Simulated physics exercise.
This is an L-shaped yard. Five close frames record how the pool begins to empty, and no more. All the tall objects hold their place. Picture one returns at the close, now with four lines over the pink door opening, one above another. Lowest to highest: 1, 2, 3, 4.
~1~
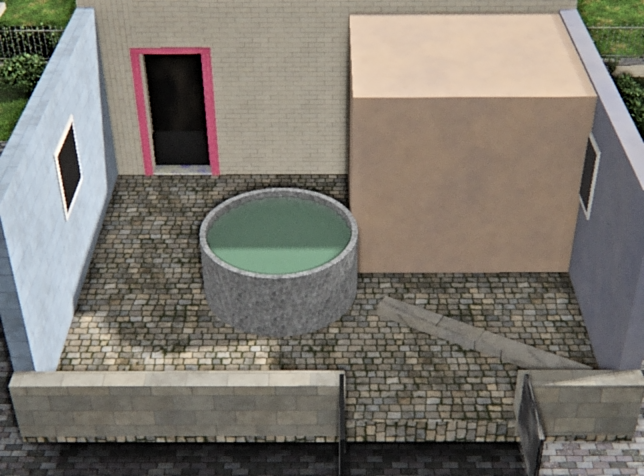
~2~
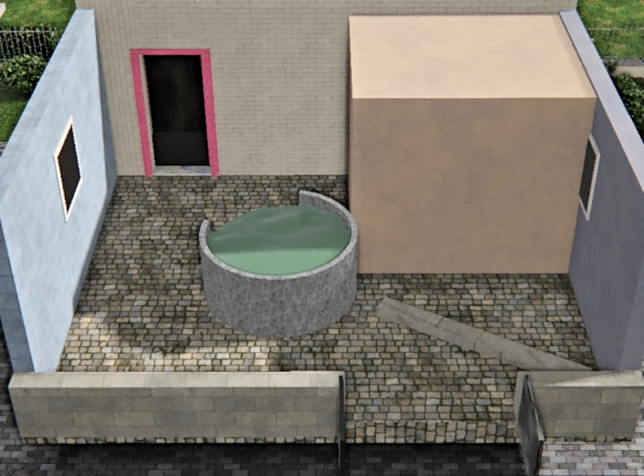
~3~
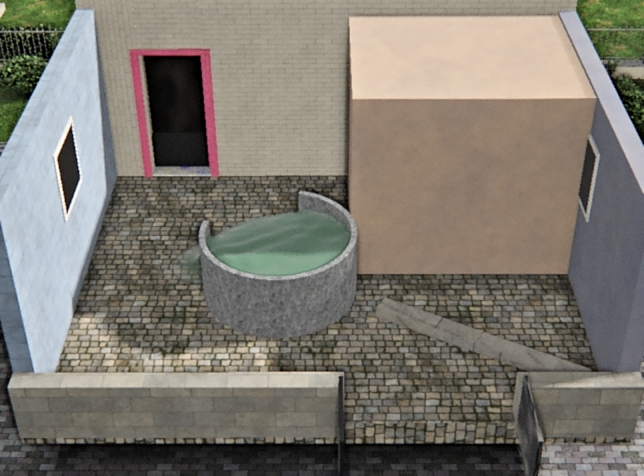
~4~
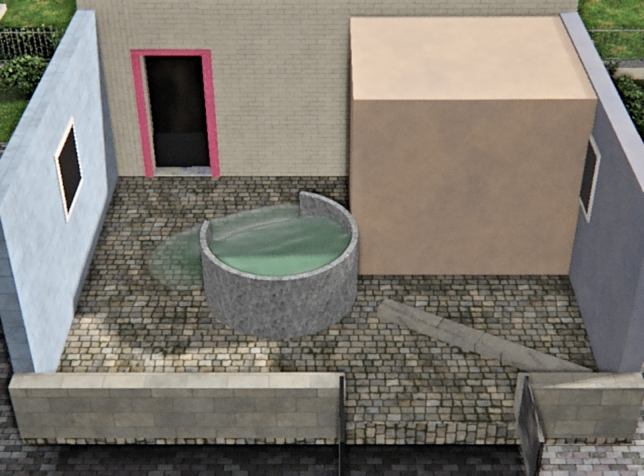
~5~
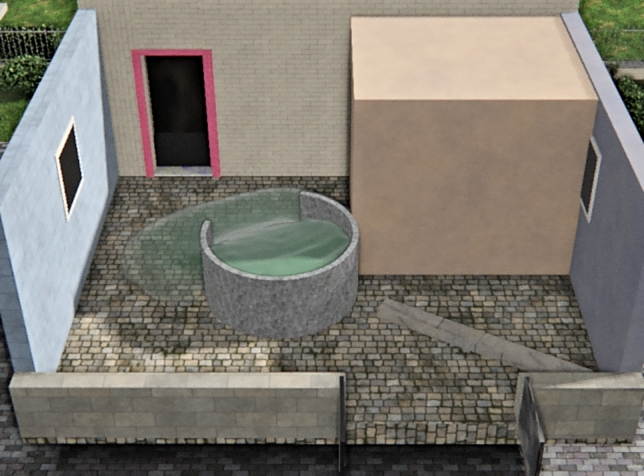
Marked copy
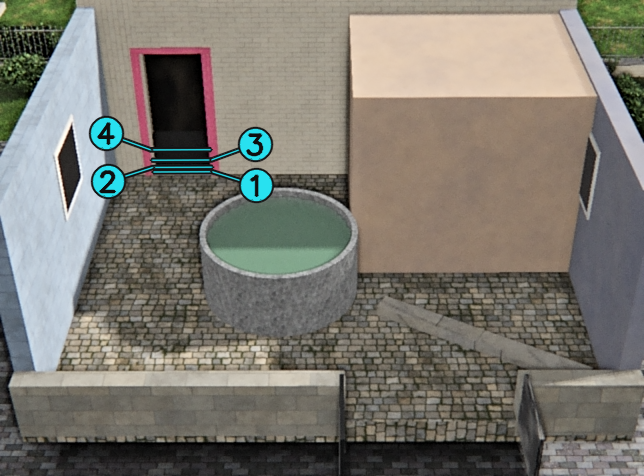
Green water pours out through a gap in the round stone pool's back wall and spreads leftward.
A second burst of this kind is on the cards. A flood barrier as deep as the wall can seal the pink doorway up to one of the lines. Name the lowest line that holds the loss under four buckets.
4.
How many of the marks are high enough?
One.
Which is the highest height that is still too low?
Height 3.
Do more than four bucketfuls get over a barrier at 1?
Yes, it does.
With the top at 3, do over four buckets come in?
Yes, it does.
In cyan, 1 at (182, 171); 2 at (182, 167); 3 at (181, 160); 4 at (180, 149); from the bottom up 1, 2, 3, 4.
With 1, dozens of bucketfuls pour in.
With 2, dozens of bucketfuls pour in.
With 3, about 8 bucketfuls get in.
With 4, a splash gets over, under a bucket.
